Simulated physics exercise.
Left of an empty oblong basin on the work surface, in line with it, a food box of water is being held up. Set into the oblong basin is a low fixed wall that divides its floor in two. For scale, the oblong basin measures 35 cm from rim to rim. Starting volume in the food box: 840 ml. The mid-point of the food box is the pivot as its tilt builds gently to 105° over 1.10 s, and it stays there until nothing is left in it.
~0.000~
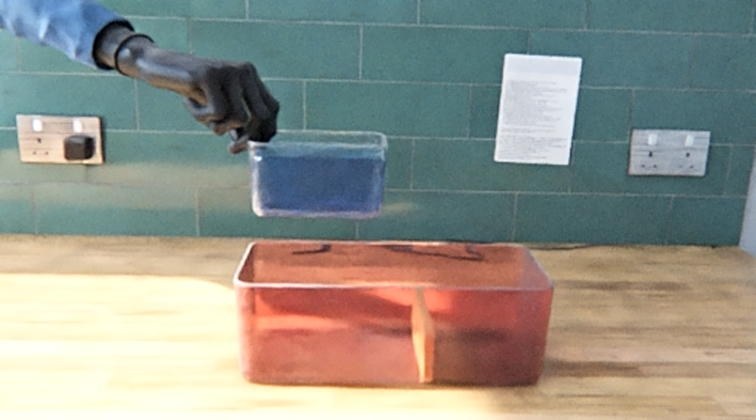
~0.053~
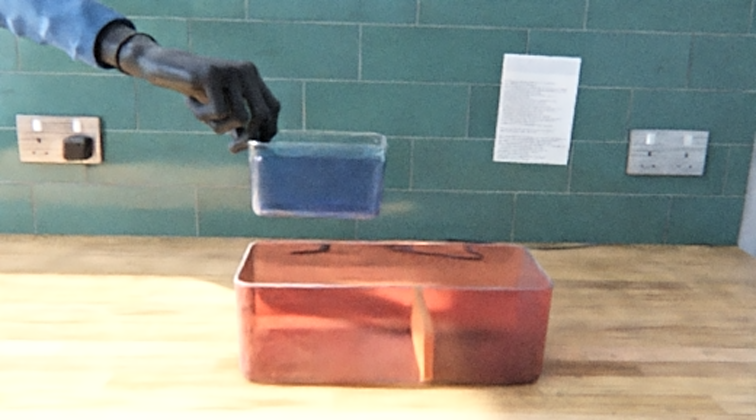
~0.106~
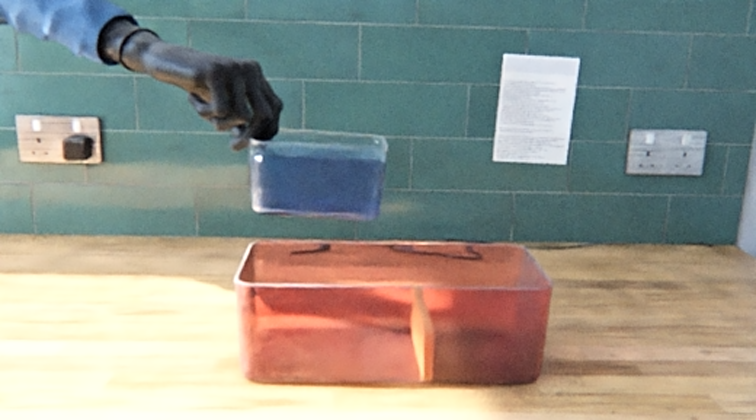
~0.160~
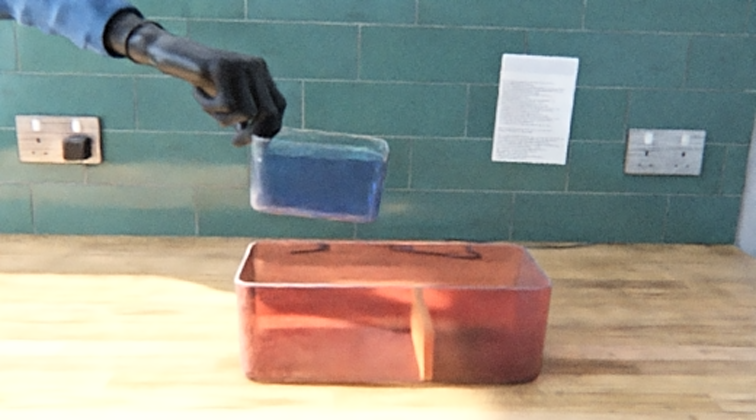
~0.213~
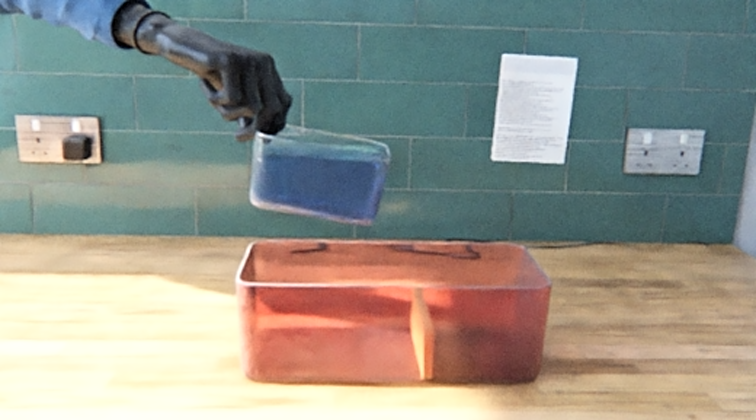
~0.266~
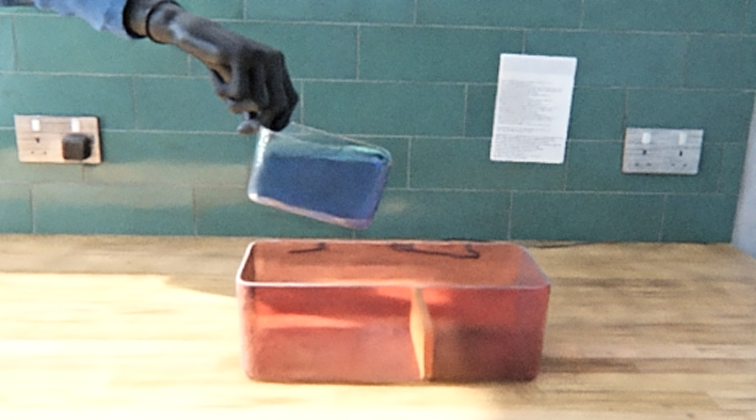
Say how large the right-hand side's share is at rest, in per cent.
Its share is roughly 65 per cent.
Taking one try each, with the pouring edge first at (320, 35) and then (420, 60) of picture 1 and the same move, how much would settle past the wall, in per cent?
Try 1: 10 %; try 2: 90 %.
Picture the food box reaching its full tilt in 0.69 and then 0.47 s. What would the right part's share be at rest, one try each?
About 50 %, then about 30 %.
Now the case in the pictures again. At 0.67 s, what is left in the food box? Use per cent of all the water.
Portion remaining: Approx. 46 per cent.
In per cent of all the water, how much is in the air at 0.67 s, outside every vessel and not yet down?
It comes to about 28 percent.
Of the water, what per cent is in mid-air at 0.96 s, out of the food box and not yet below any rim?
I'd put it at about 4 per cent of the liquid.
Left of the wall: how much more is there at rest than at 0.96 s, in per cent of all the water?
About 12 percent.
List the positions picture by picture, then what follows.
In the first frame, it leans 0°; its right rim is at (385, 142); the water meets the walls at (256, 148) and (383, 150); the oblong basin's rim runs from (244, 262) to (539, 267); the wall's top is at (423, 308).
In the second frame, it leans 1°; its right rim is at (385, 142); the water meets the walls at (257, 147) and (383, 151).
In the third frame, it leans 2°; its right rim is at (386, 145); the water meets the walls at (257, 147) and (383, 152).
In the fourth frame, it leans 5°; its right rim is at (387, 148); the water meets the walls at (259, 147) and (384, 152).
In the fifth frame, it leans 9°; its right rim is at (389, 153); the water meets the walls at (260, 147) and (386, 153).
In the sixth frame, it leans 14°; its right rim is at (390, 159); the water meets the walls at (262, 149) and (389, 155).
By 0.67 s the tilt is 70° and 46 per cent is still to pour, 2 is left of the wall and 23 right of it.
By 0.96 s the tilt is 101° and 8 per cent is still to pour, 23 is left of the wall and 65 right of it.
By 1.27 s the tilt is 105° and 0 per cent is still to pour, 34 is left of the wall and 65 right of it.
By 1.60 s the tilt is 105° and 0 per cent is still to pour, 34 is left of the wall and 65 right of it.
At rest 34 per cent lies left of the wall, 65 right of it and 0 outside.
